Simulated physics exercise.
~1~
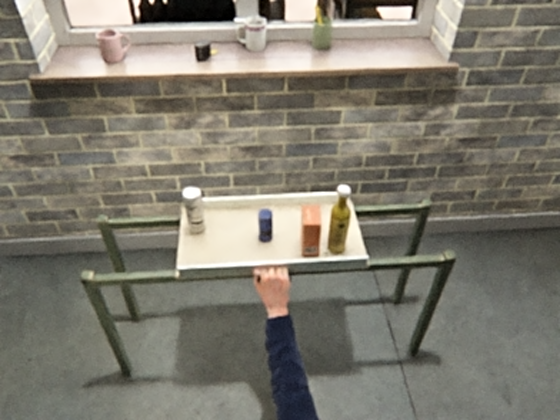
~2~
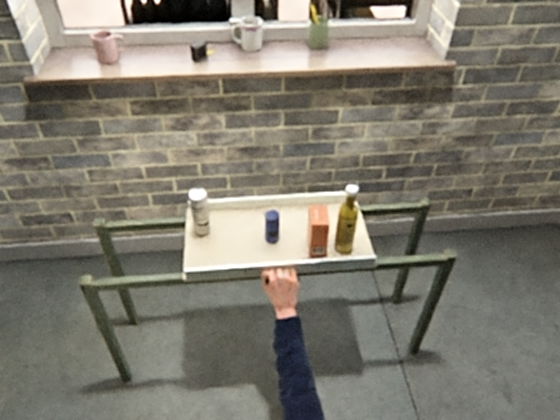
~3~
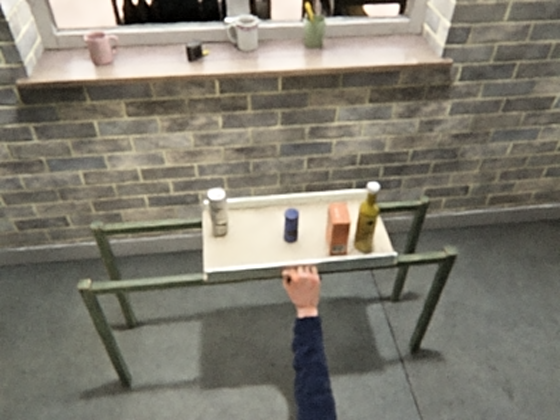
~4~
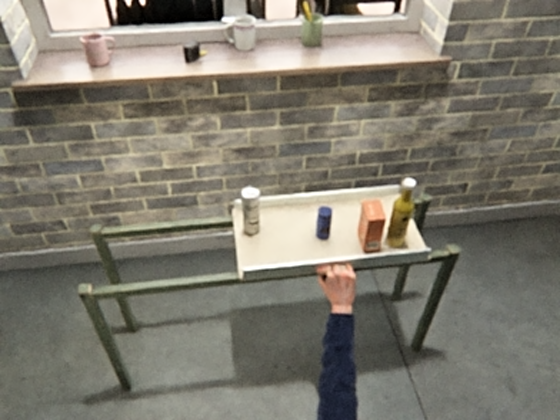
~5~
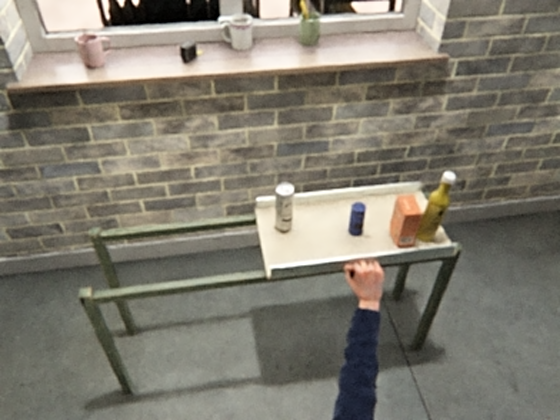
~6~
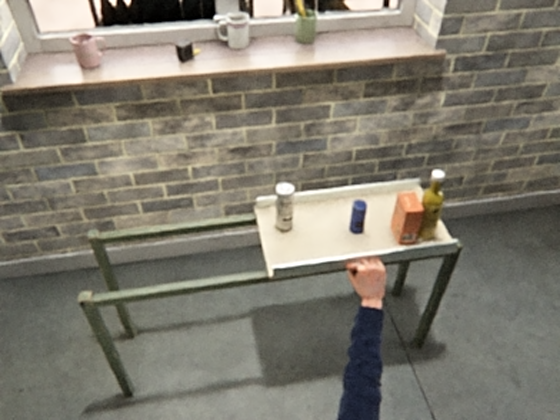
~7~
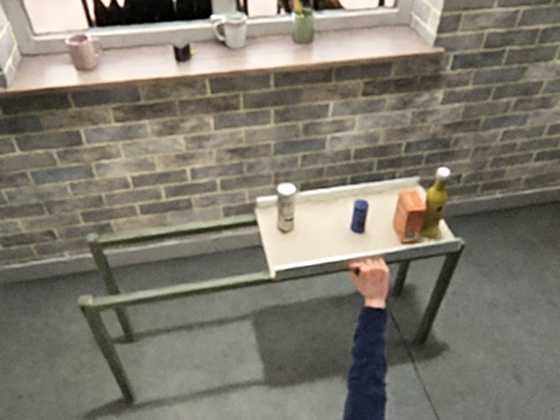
A hand slides a tray of four upright items right along green rails and stops.
